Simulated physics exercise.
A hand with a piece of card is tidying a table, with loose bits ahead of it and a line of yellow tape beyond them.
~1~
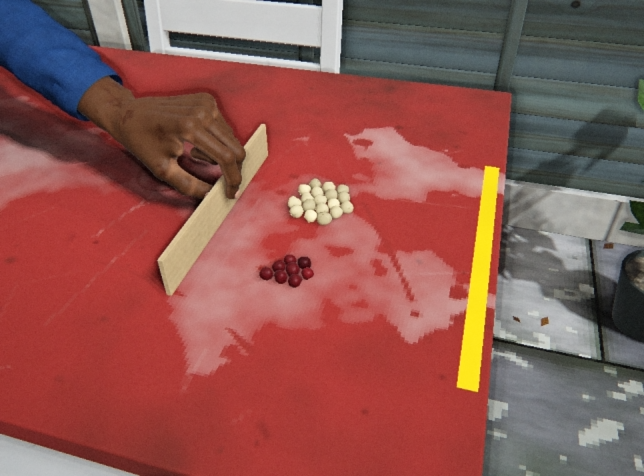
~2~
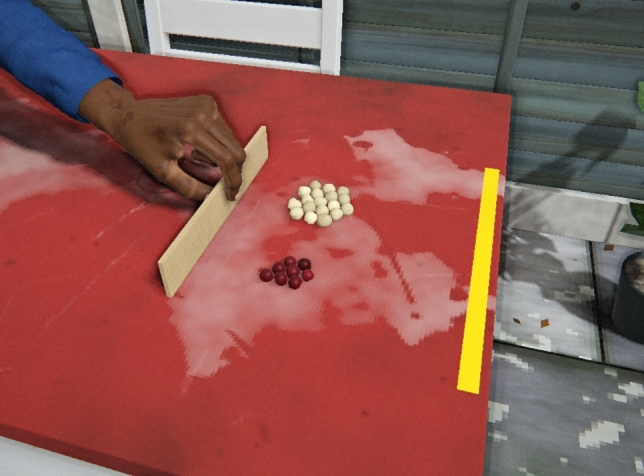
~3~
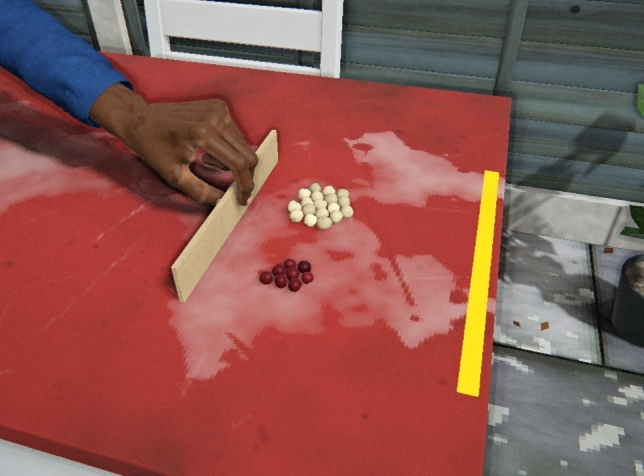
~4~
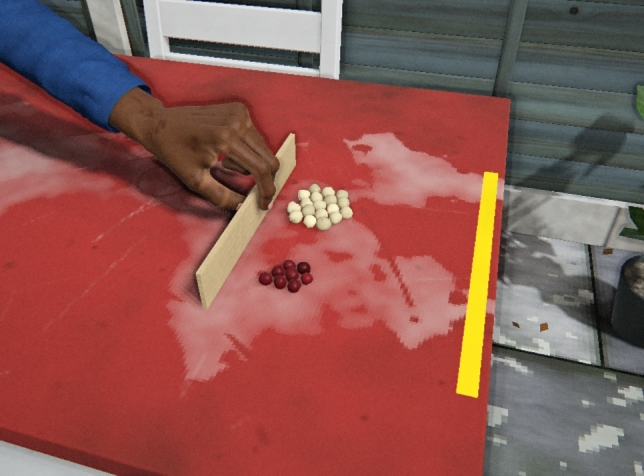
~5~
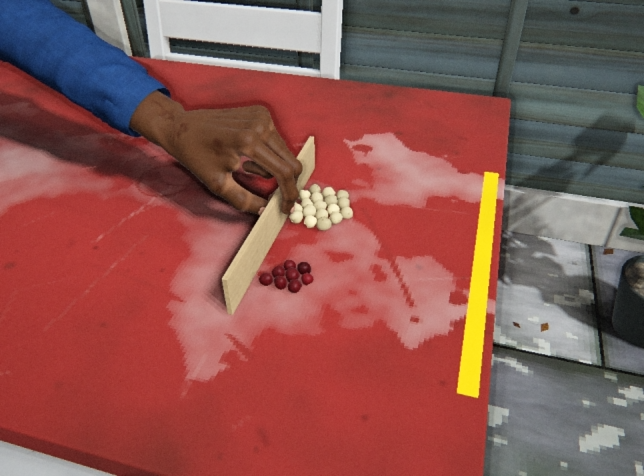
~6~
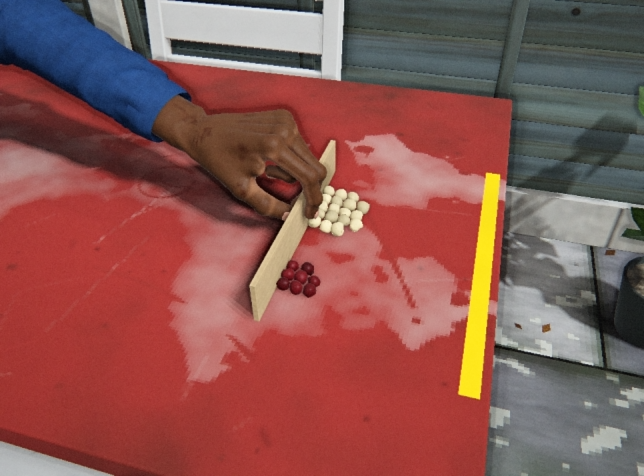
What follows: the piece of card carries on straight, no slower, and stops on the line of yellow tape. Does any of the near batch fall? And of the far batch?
The near batch won't all make it - some goes over, the far batch won't all make it - some goes over.
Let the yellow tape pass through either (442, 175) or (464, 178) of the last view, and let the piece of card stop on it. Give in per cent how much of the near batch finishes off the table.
About 0 and 0 per cent.
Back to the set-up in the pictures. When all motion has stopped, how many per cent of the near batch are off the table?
Roughly 100 %.
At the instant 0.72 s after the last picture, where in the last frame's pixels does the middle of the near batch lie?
I'd put the middle of it near (391, 303).
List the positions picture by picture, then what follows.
The first picture shows piece of card near (174, 264), at rest; yellow tape near (491, 176), right by the edge; edge at (499, 264); near batch near (293, 270), a few dried cherries; far batch near (320, 201), a few macadamia nuts.
The second picture shows piece of card near (174, 266), at rest; far batch near (320, 203).
The third picture shows piece of card near (187, 271); near batch near (293, 274).
The fourth picture shows piece of card near (210, 277); far batch near (319, 206).
The fifth picture shows piece of card near (235, 282); near batch near (292, 275).
The sixth picture shows piece of card near (262, 288); yellow tape near (492, 182); edge at (500, 270); near batch near (301, 278), near half pushed along; far batch near (333, 210), the whole lot pushed along.
Then, 0.72 s on from there, piece of card still moving, near (400, 217); near batch all on the table, its front near (413, 310); far batch all on the table, its front near (437, 241).
Then, 1.45 s on from there, piece of card stopped at the yellow tape; near batch a little over the edge; far batch near half over the edge.
Then, 1.73 s on from there, piece of card stopped at the yellow tape; near batch the whole lot over the edge; far batch the whole lot over the edge.
In the end, piece of card stopped at the yellow tape; near batch the whole lot over the edge; far batch the whole lot over the edge.
